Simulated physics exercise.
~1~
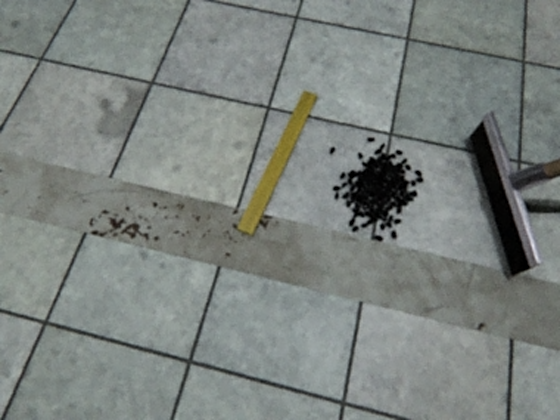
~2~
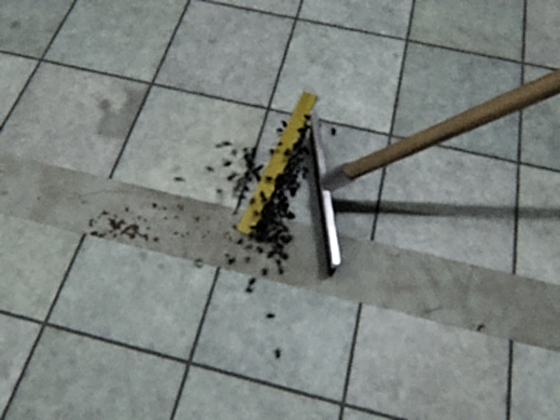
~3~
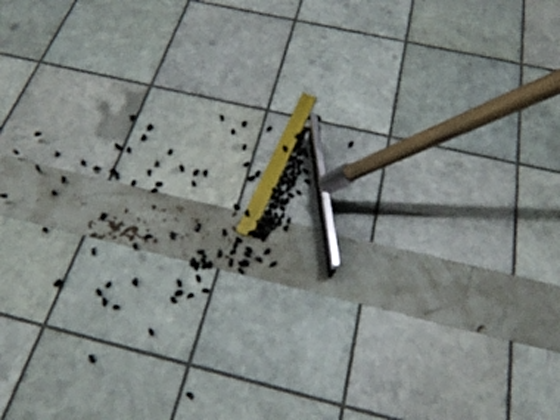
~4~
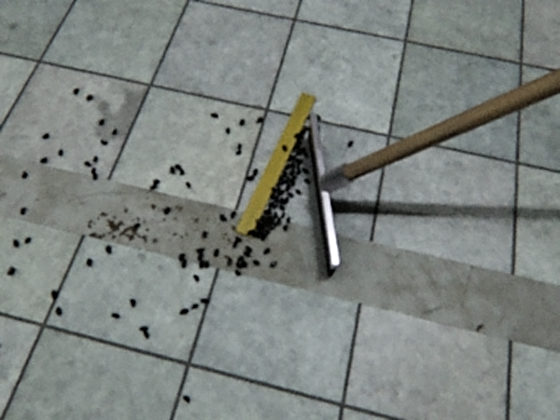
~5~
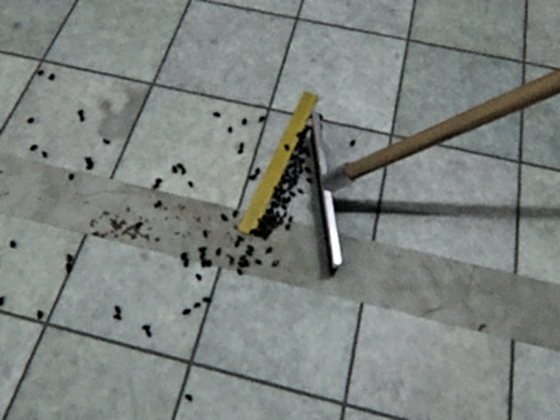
A squeegee pushing a pile of black beans left against a yellow strip, then halting as many scatter across the tiled floor.
